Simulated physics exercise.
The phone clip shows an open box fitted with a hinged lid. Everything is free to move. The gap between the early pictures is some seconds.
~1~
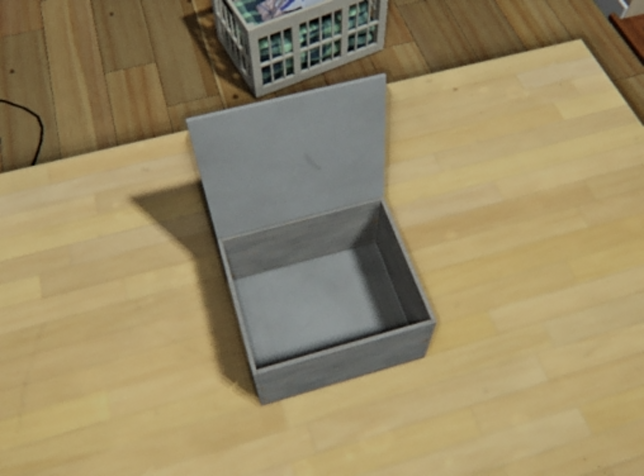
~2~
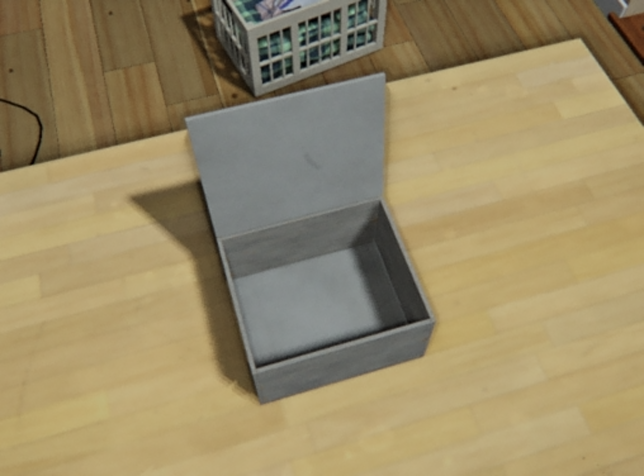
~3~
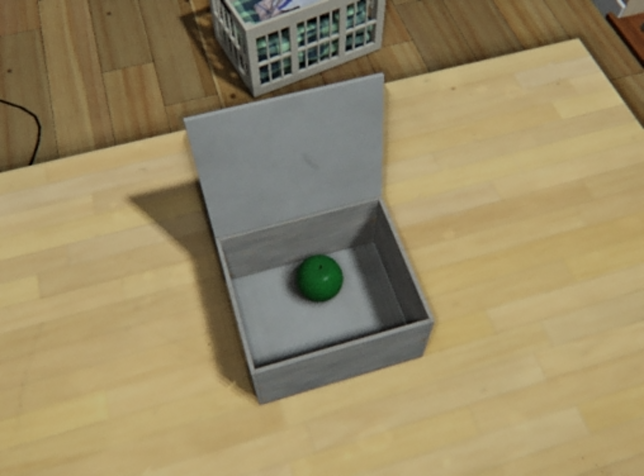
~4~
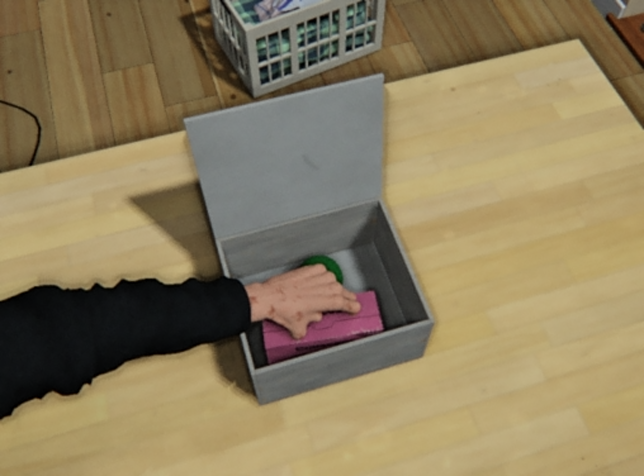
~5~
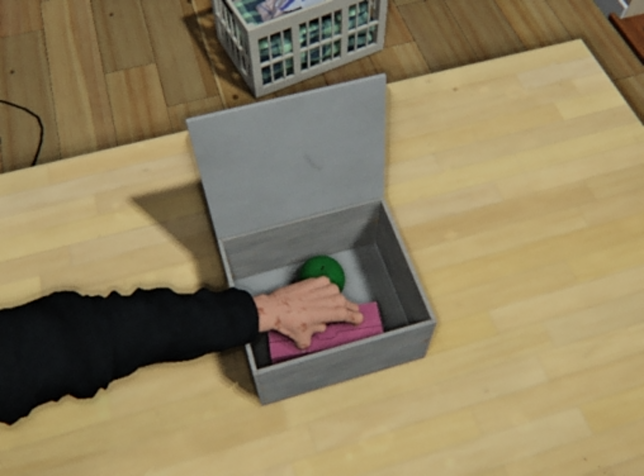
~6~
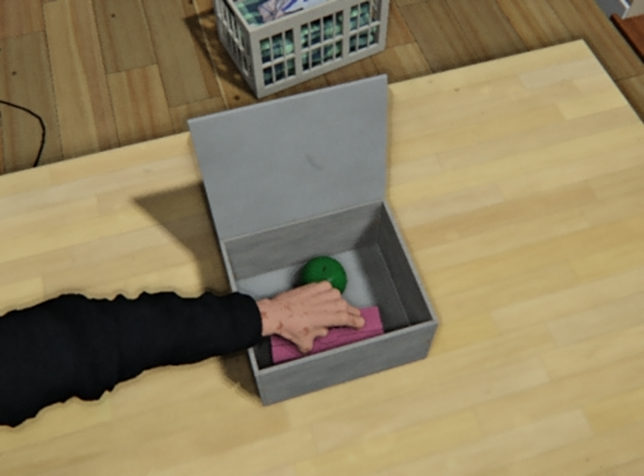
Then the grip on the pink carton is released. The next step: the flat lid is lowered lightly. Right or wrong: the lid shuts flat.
Right.
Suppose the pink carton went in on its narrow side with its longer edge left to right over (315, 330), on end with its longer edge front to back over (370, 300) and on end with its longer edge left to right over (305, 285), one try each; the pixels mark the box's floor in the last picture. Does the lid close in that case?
Try one: Closed. Try two: Not closed. Try three: Not closed.
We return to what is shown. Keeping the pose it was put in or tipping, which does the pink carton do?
Once everything settles, the pink carton keeps its original angle.
Then, 1.20 s later than the last frame, lid 81° above the rim.
Then, 1.70 s later than the last frame, lid 48° above the rim.
Then, 2.10 s later than the last frame, lid 13° above the rim.
When it is over, lid shut; both as before. End places, in pixels of the last picture, pink carton near (327, 343).
